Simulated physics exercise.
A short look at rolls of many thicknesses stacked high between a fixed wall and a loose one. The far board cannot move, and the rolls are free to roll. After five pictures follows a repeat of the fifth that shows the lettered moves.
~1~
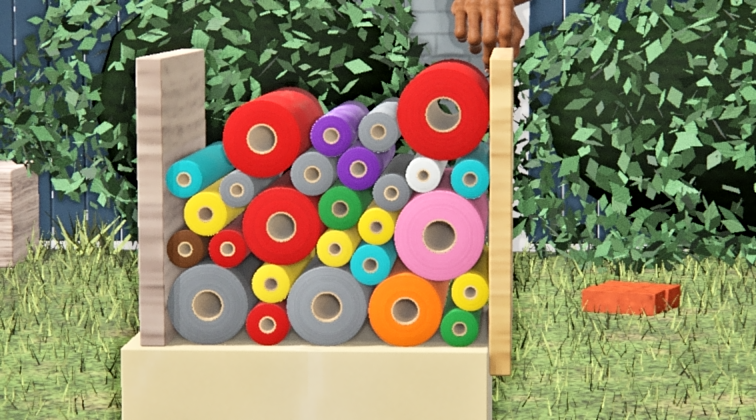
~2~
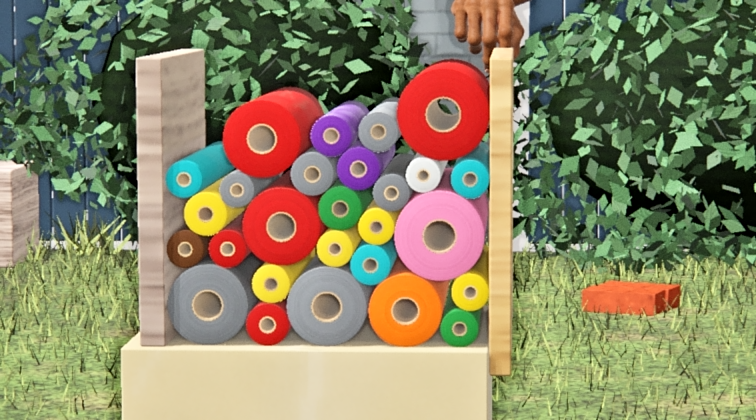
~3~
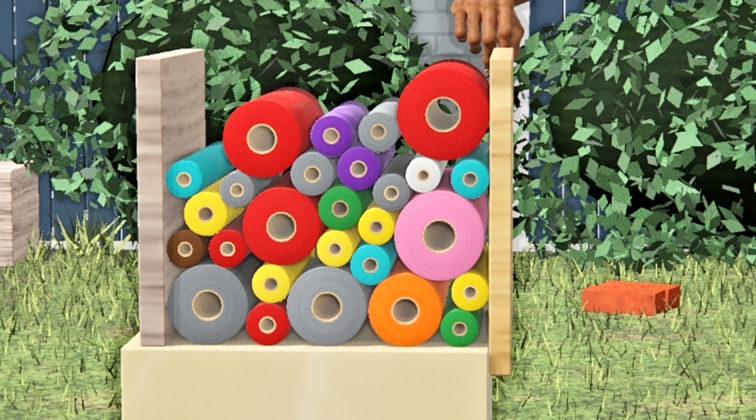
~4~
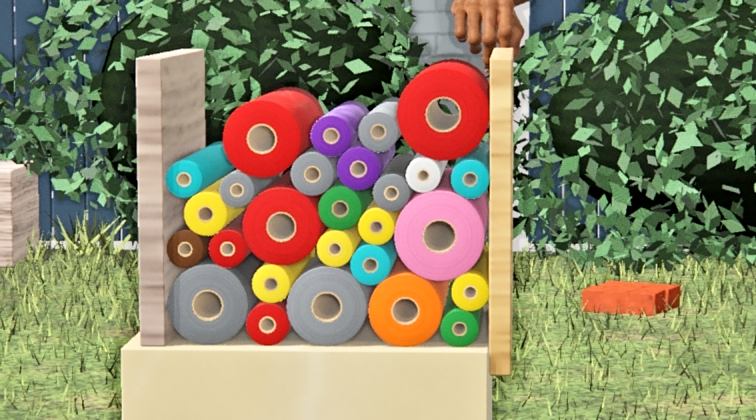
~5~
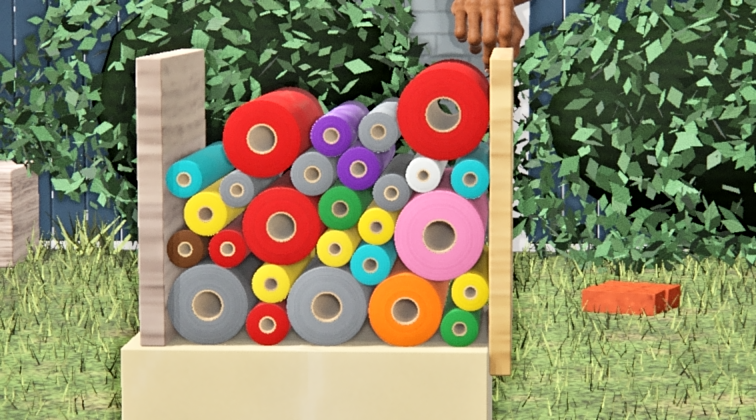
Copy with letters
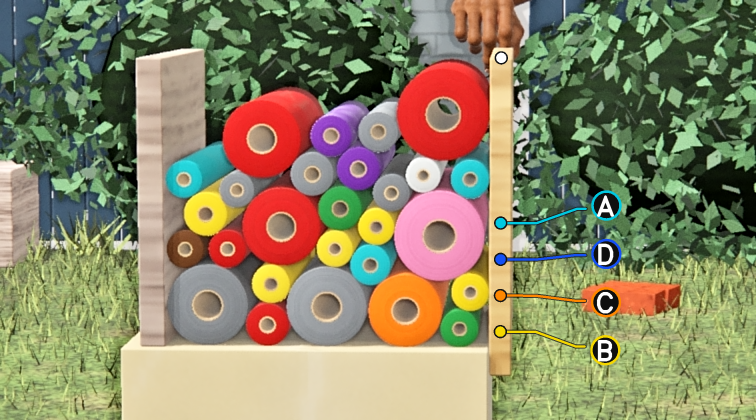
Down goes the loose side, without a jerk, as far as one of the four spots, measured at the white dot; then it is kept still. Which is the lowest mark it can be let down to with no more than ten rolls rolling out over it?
C is the limit.
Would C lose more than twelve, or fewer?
Fewer than twelve.
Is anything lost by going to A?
At A: Yes.
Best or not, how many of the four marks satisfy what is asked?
Three of them.
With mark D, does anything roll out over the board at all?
At D: Yes.
On the copy, A at (501, 223); B at (500, 332); C at (500, 296); D at (501, 260); the white dot at (501, 58).
On C. First, top of the board (489, 159).
Then, top of the board (489, 271).
Finally, top of the board (489, 294), two out over the board.
By contrast, A two out over the board; B more than ten out over the board; D two out over the board.
